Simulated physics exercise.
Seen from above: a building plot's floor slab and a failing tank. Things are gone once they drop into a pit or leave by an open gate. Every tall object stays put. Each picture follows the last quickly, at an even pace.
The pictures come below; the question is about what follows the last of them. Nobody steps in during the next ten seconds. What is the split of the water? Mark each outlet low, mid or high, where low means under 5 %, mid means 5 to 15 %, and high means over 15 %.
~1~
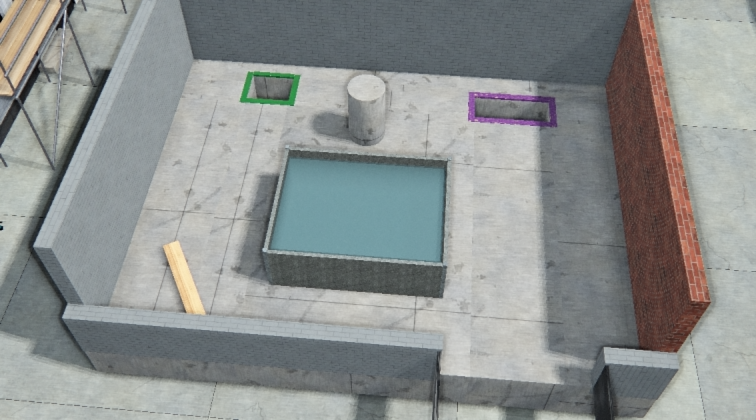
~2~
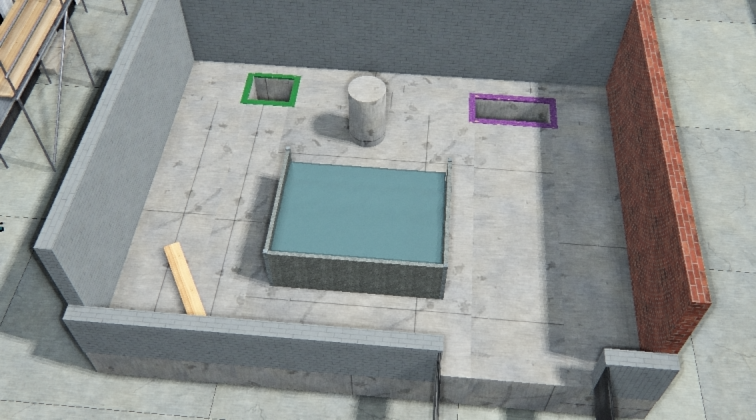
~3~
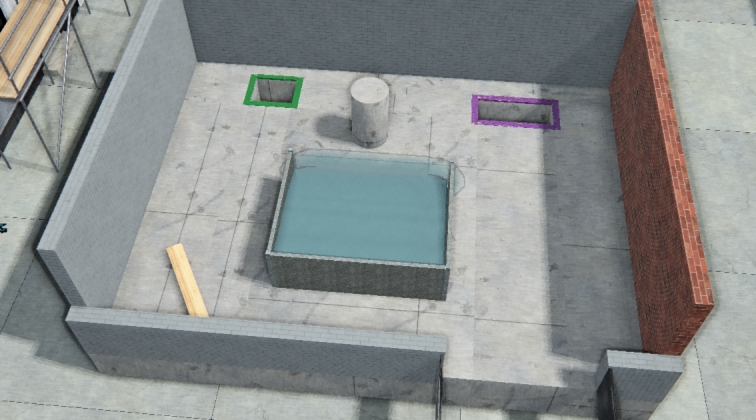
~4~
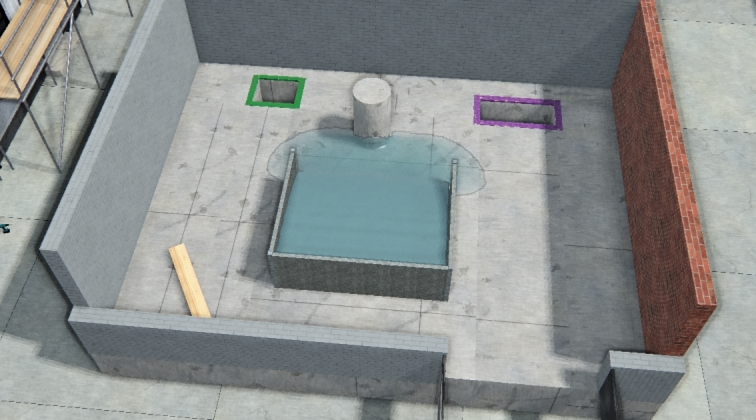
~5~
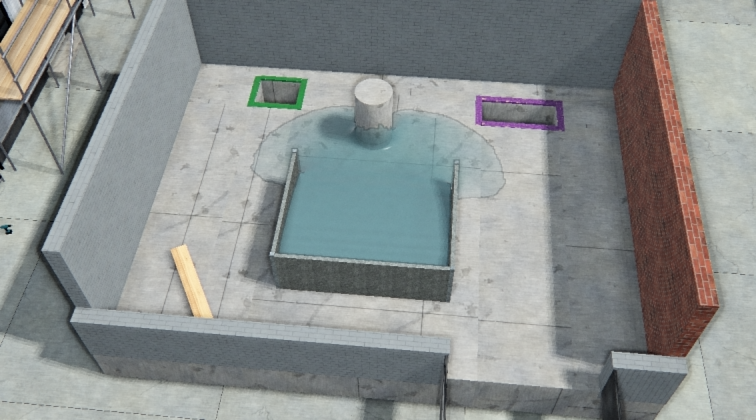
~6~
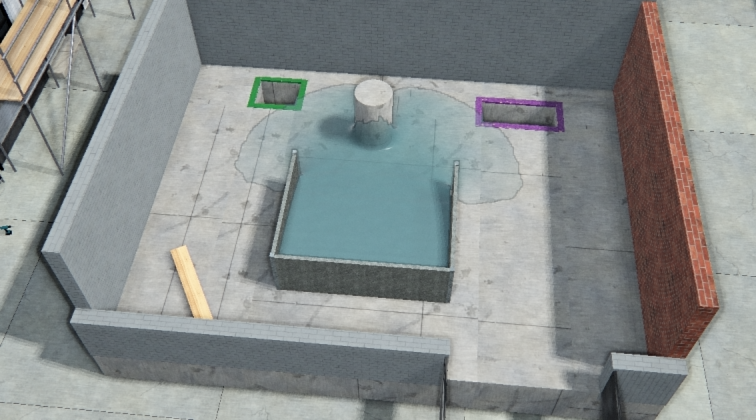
Marks - gate: Low, green pit: High, purple pit: High.
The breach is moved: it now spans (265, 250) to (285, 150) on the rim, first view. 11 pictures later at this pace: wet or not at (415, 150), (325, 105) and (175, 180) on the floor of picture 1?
Listed in order, they come out without a puddle, without a puddle and sitting in a pool.
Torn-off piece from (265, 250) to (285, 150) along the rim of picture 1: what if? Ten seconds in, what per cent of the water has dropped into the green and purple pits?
For green it's about 30 per cent, and for purple about 4 per cent.
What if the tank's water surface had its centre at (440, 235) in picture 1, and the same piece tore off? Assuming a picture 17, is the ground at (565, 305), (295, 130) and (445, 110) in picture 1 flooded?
Unflooded - soaked - soaked.
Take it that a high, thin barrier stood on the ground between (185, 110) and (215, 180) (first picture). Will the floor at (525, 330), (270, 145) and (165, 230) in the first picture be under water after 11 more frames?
Taking the three spots in the order asked, they are bone-dry, waterlogged and bone-dry.
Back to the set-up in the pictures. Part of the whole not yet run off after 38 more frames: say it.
It comes to roughly 56 per cent.
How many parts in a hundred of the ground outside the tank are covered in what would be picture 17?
That works out at 40 %.
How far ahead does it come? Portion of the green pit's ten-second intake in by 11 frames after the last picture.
Some 30 in a hundred.
A moment on, water covers 35 % of the floor; the gate 0 %, the green pit 2 %, the purple pit 1 %.
Next, water covers 40 % of the floor; the gate 0 %, the green pit 7 %, the purple pit 7 %.
Then, water covers 50 % of the floor; the gate 0 %, the green pit 15 %, the purple pit 16 %.
Later, water covers 70 % of the floor; the gate 0 %, the green pit 20 %, the purple pit 24 %.
In the end, water covers 90 % of the floor; the gate 3 %, the green pit 24 %, the purple pit 28 %.
